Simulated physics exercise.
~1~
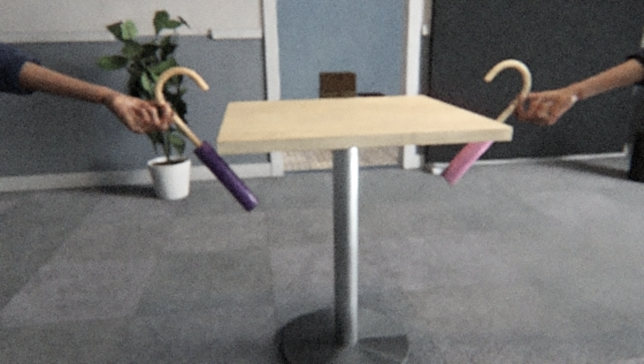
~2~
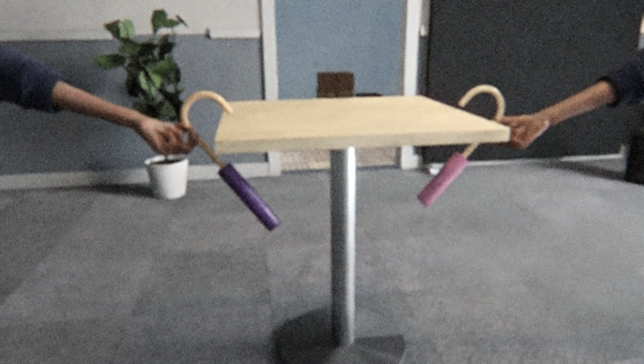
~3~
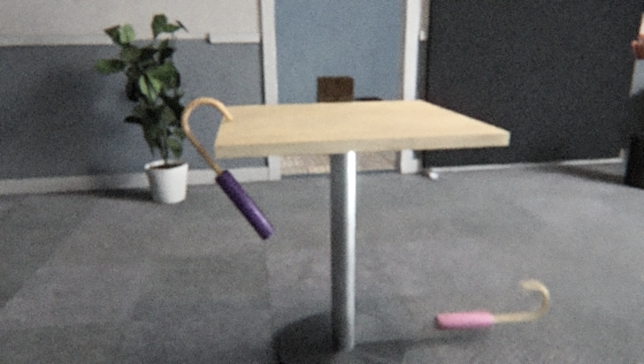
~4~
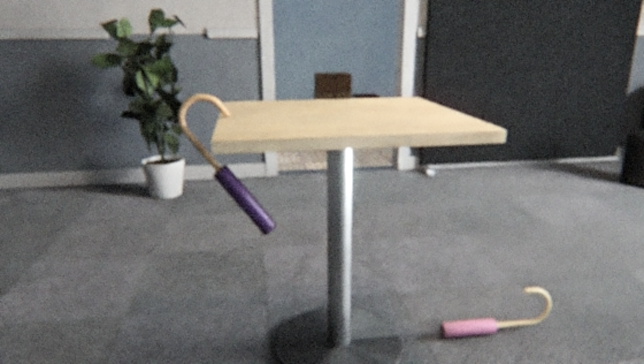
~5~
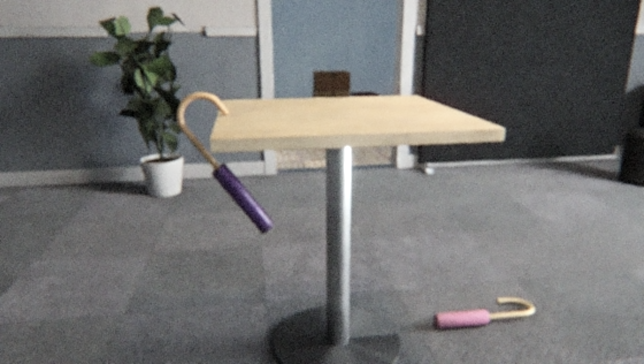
A pink umbrella and a purple one were held by their curved handles against opposite edges of a table, and when the hands let go, the pink one on the right dropped to the floor while the purple one stayed hooked on the left.
